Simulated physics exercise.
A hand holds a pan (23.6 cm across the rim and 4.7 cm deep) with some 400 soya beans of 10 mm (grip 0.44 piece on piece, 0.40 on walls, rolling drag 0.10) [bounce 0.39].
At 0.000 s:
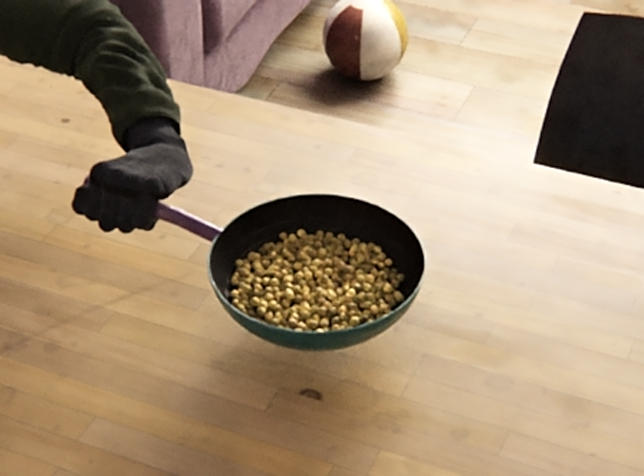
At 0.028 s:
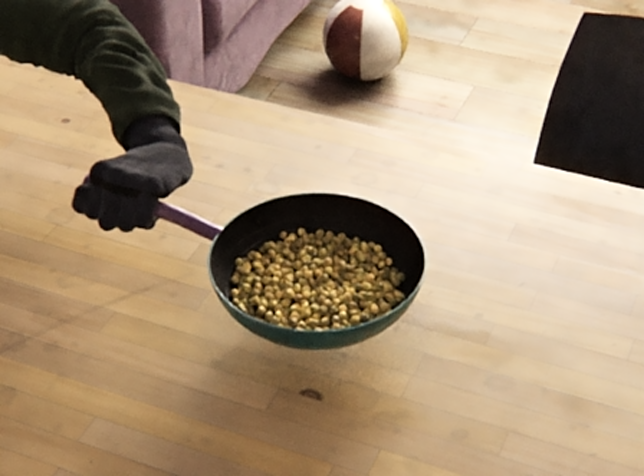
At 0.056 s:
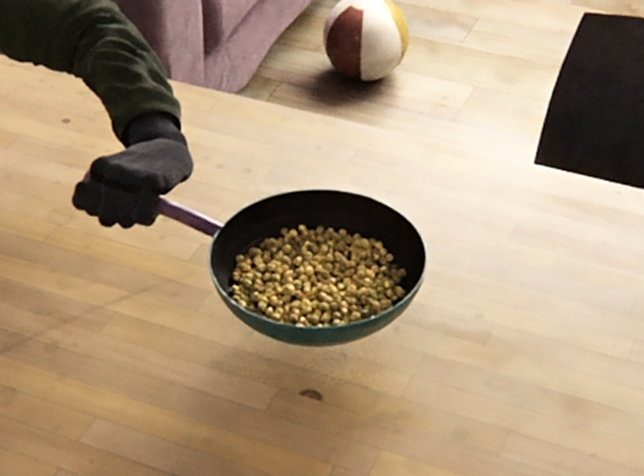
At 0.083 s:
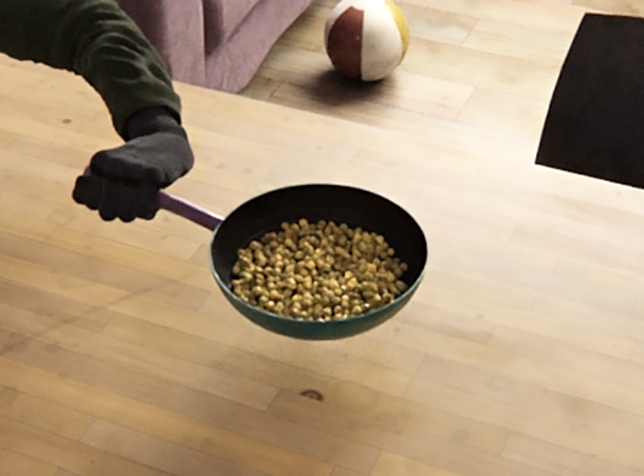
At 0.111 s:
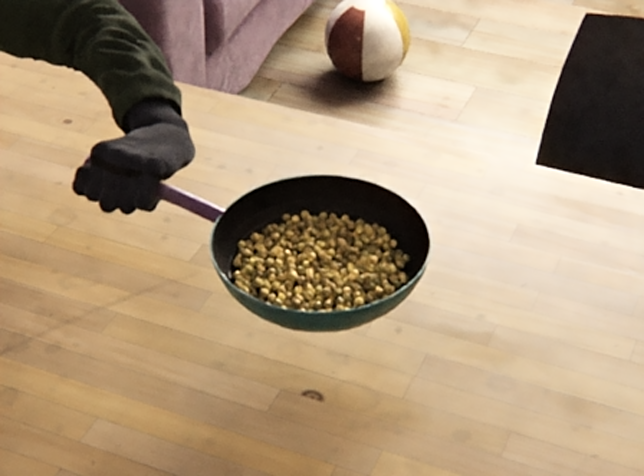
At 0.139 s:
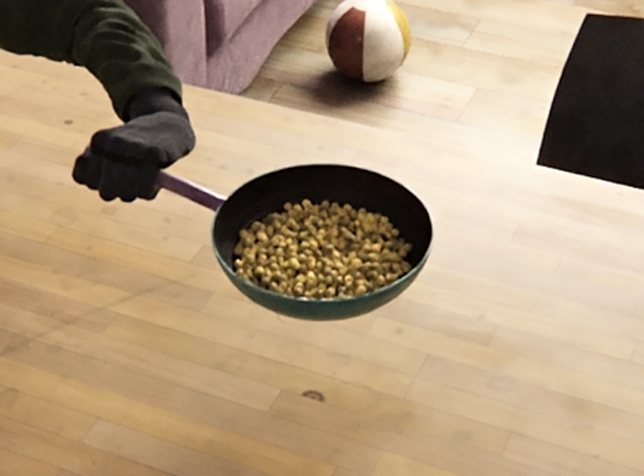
A room with a pale wooden plank floor is seen from above at a slant. A black-gloved hand in a dark green sleeve reaches in from the left, gripping the purple handle of a dark pan with a green outside, full of tan beans, with a purple sofa and striped ball behind and a black panel at upper right. The hand raises the level pan slightly, gradually quickening, while the view stays still.
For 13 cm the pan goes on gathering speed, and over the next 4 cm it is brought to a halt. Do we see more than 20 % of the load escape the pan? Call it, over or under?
My call: Under.
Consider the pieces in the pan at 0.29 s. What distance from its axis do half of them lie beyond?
About 6.5 cm.
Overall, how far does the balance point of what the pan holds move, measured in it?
It shifts about 1.0 cm.
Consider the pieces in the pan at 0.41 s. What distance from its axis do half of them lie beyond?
Roughly 6.5 cm.
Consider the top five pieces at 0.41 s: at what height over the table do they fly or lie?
About 24 cm.
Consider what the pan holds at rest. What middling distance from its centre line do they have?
It is around 6.5 cm.
After 0.29 s, pan 100 %; middle of the pieces not yet landed near (331, 161).
After 0.41 s, pan 100 %; middle of the pieces not yet landed near (340, 166).
Then, at 0.53 s, pan 100 %; middle of the pieces not yet landed near (340, 167).
Then, at 0.64 s, pan 100 %; middle of the pieces not yet landed near (340, 167).
In the end, at 0.9 s, pan 100 %.
